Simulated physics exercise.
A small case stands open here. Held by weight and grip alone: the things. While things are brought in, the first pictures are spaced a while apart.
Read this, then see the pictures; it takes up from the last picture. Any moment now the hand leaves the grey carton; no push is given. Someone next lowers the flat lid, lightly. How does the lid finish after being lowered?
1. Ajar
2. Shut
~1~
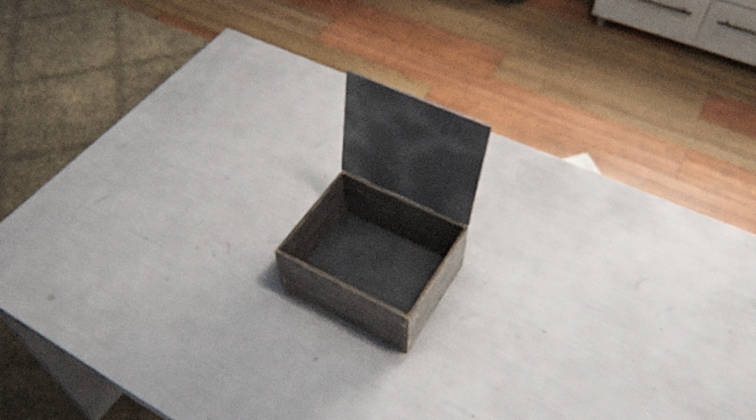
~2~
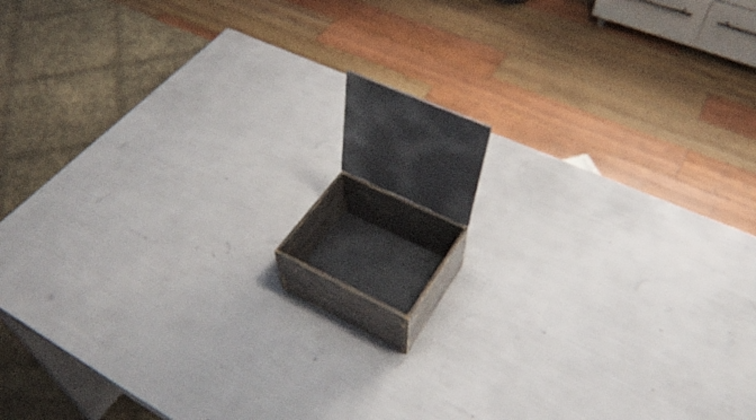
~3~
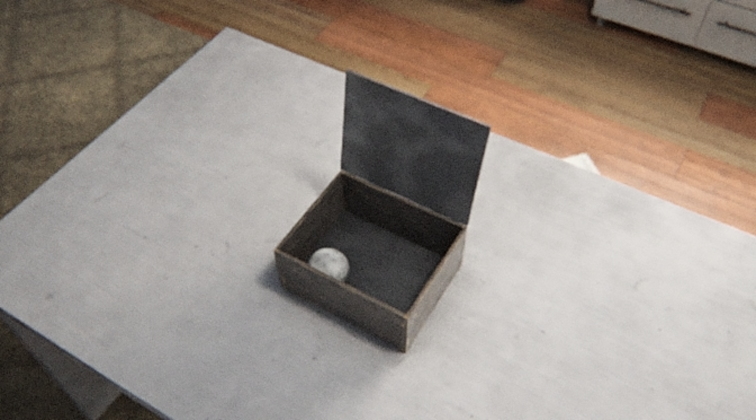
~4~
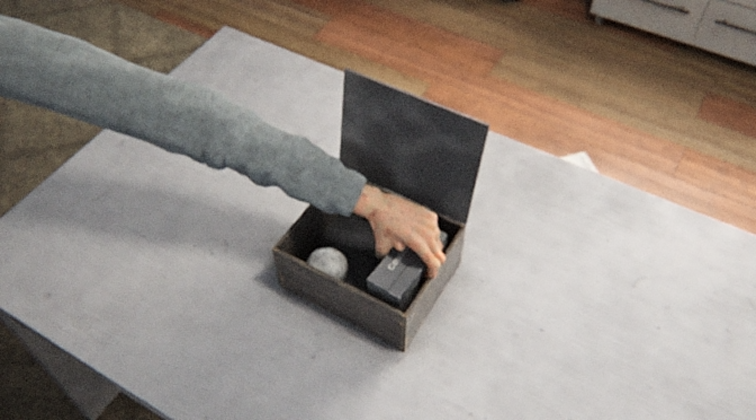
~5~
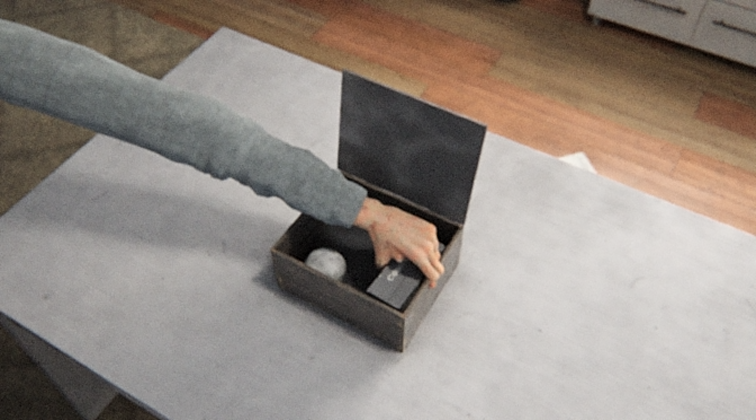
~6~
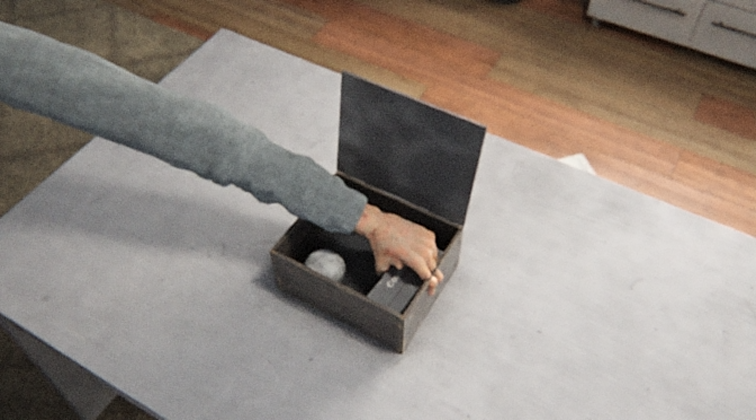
Option 2: Shut.
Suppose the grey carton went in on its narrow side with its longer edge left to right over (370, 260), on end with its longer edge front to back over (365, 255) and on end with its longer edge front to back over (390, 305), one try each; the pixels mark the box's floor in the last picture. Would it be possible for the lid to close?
Try one: The lid comes all the way down; try two: It remains open; try three: It remains open.
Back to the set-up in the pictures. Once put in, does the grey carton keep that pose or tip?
As it turns out, the grey carton keeps its original angle.
Then, 1.40 s on from there, lid 72° above the rim.
Then, 1.90 s on from there, lid 31° above the rim.
In the end, lid shut; both unmoved. At the end, from the last picture's camera, grey carton near (406, 286).
